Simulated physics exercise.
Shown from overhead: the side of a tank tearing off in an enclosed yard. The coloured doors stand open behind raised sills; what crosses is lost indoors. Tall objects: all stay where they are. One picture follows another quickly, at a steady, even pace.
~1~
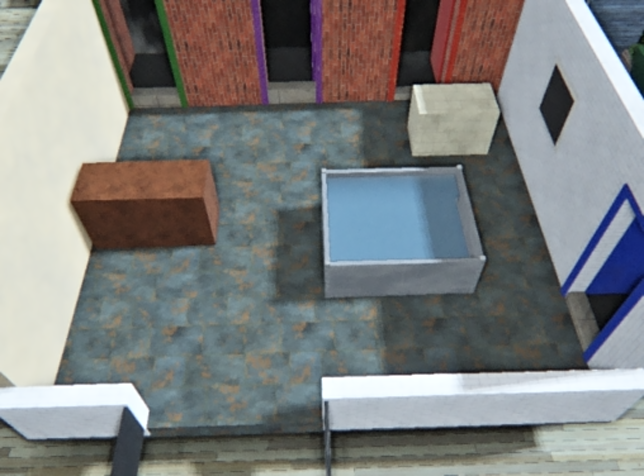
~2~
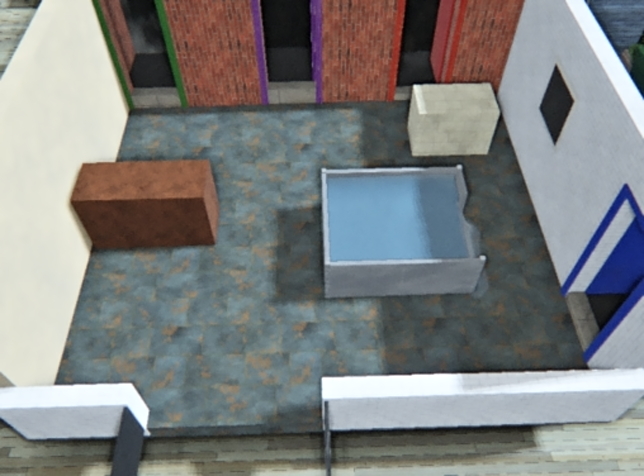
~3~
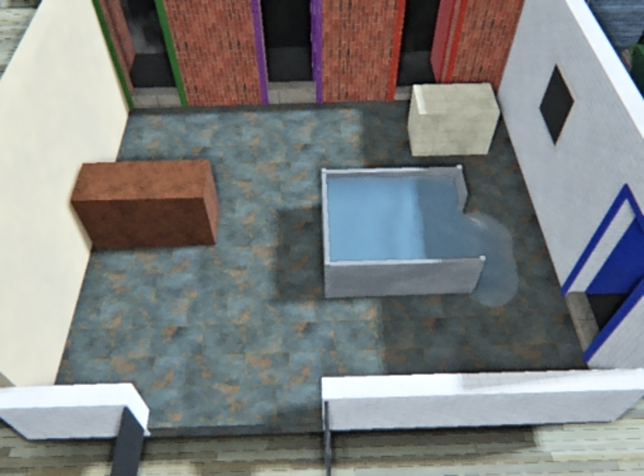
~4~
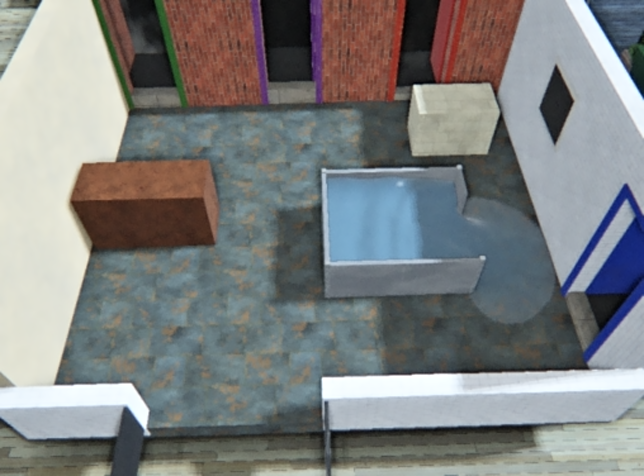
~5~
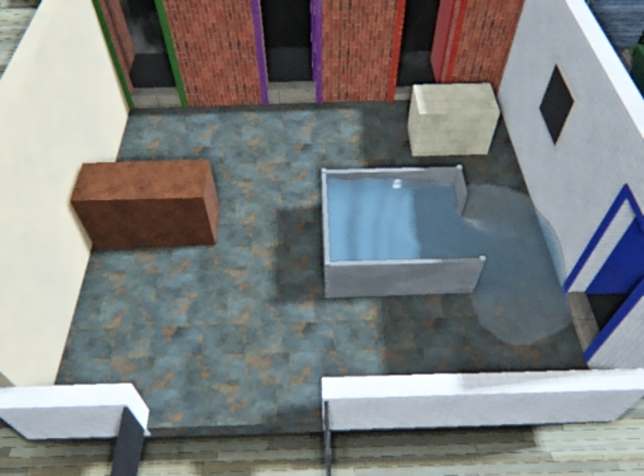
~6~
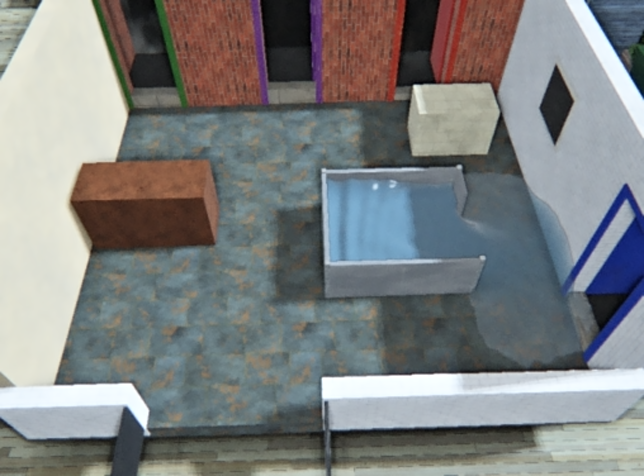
Water in an open tank poured out through a gap torn in its right side, spread across the tiled yard floor in a widening puddle, and reached the white wall by the blue doorway.
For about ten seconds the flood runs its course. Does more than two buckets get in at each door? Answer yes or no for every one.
Blue door: Yes, red door: No, green door: No, purple door: No.
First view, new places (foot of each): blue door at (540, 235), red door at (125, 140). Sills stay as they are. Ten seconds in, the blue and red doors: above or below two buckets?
Well, the blue one crosses the threshold, and the red one stays short of the threshold.
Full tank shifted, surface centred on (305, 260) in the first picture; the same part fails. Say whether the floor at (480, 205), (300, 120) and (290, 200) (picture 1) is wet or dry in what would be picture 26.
Log: Flood; no flood; no flood.
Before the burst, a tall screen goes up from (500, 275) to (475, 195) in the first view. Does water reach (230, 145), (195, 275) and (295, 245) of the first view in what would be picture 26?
Taking the points in the order given, they are inundated, high and dry and high and dry.
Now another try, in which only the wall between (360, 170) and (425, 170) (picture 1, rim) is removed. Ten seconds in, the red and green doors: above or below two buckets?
Result: Red gets flooded, green stays unflooded.
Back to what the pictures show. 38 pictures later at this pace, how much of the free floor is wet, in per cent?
I'd say close to 90 per cent.
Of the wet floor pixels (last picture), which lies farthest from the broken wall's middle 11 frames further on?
Estimated pixel: (490, 101).
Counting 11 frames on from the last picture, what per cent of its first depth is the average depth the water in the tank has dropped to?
My reading: Near 44 %.
A moment on, water covers 15 % of the floor; the blue door under two buckets in, the red door not reached, the green door not reached, the purple door not reached.
Next, water covers 25 % of the floor; the blue door over two buckets in, the red door not reached, the green door not reached, the purple door not reached.
Then, water covers 60 % of the floor; the blue door far over two buckets in, the red door wet at the sill, nothing in, the green door not reached, the purple door not reached.
Later, water covers 90 % of the floor; the blue door far over two buckets in, the red door wet at the sill, nothing in, the green door wet at the sill, nothing in, the purple door wet at the sill, nothing in.
In the end, water covers 95 % of the floor; the blue door far over two buckets in, the red door wet at the sill, nothing in, the green door wet at the sill, nothing in, the purple door wet at the sill, nothing in.
